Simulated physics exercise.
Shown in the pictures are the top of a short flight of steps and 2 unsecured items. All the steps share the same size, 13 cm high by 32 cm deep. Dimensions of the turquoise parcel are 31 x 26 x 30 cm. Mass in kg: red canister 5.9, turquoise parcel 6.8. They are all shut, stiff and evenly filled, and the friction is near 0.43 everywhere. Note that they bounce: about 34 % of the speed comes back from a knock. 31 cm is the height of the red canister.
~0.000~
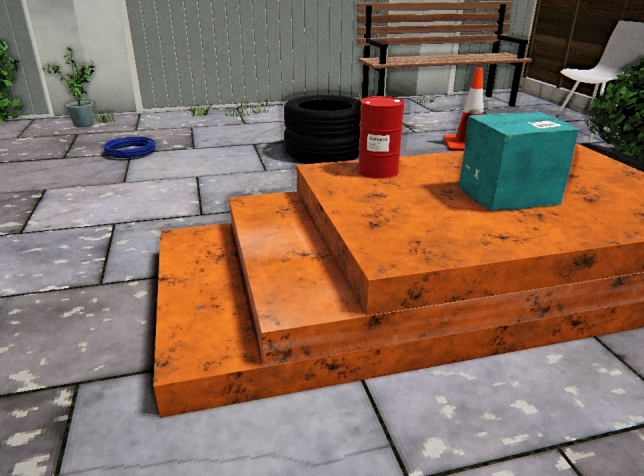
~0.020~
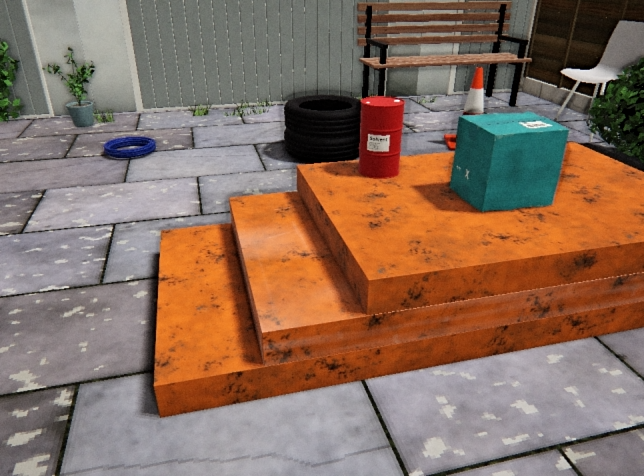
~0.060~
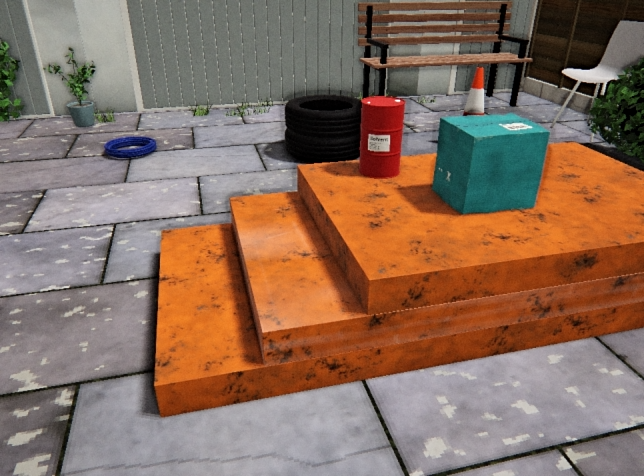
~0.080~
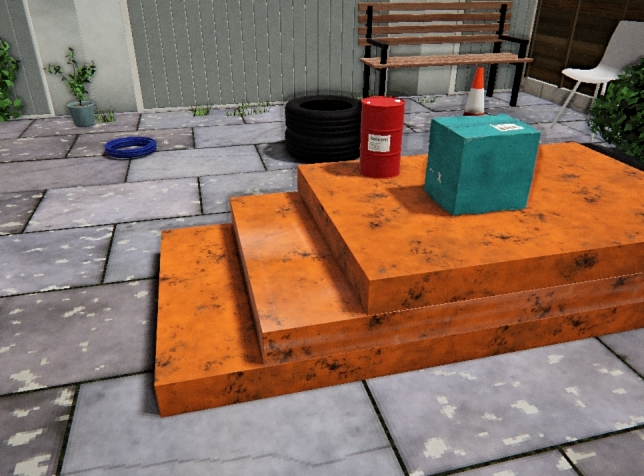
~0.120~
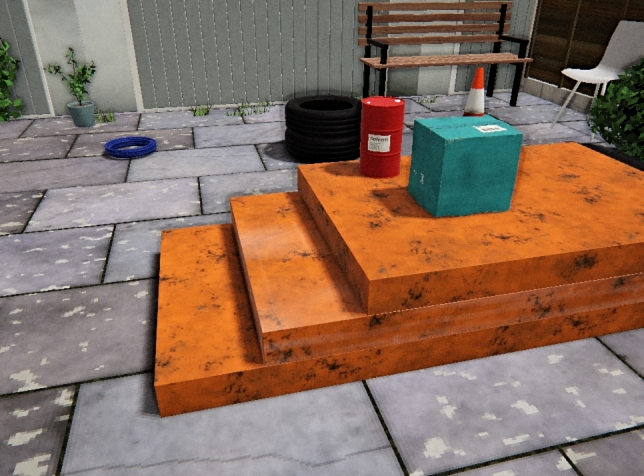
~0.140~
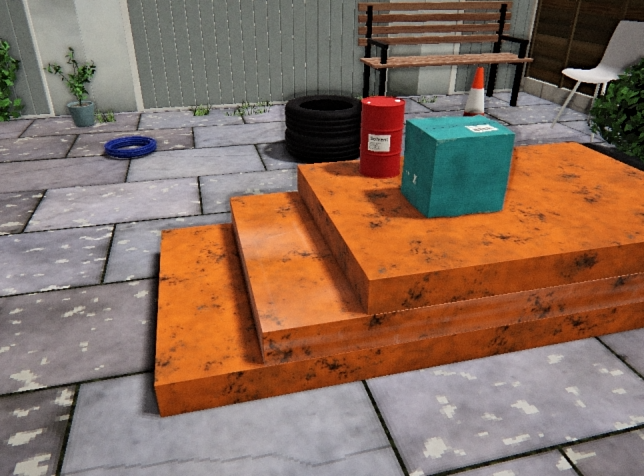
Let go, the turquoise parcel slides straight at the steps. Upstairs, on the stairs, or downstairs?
Upstairs.
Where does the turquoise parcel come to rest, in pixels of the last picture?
It comes to rest near (379, 172).
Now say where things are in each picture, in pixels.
Edge 75 cm ahead; turquoise parcel (515, 160); red canister (380, 137), in the first picture.
Edge 71 cm ahead; turquoise parcel (506, 160); red canister (381, 137), in the second picture.
Edge 63 cm ahead; turquoise parcel (488, 163); red canister (381, 137), in the third picture.
Edge 59 cm ahead; turquoise parcel (479, 163); red canister (381, 137), in the fourth picture.
Edge 52 cm ahead; turquoise parcel (462, 165); red canister (381, 138), in the fifth picture.
Edge 49 cm ahead; turquoise parcel (454, 165); red canister (381, 137), in the sixth picture.
After 0.24 s, edge 35 cm ahead; turquoise parcel near (420, 168).
After 0.34 s, edge 25 cm ahead; turquoise parcel near (396, 171).
After 0.44 s, edge 20 cm ahead; turquoise parcel near (382, 172).
In the end (0.9 s), edge 19 cm ahead; red canister under 12 cm from the start. At the end, from the last picture's camera, turquoise parcel near (379, 172).
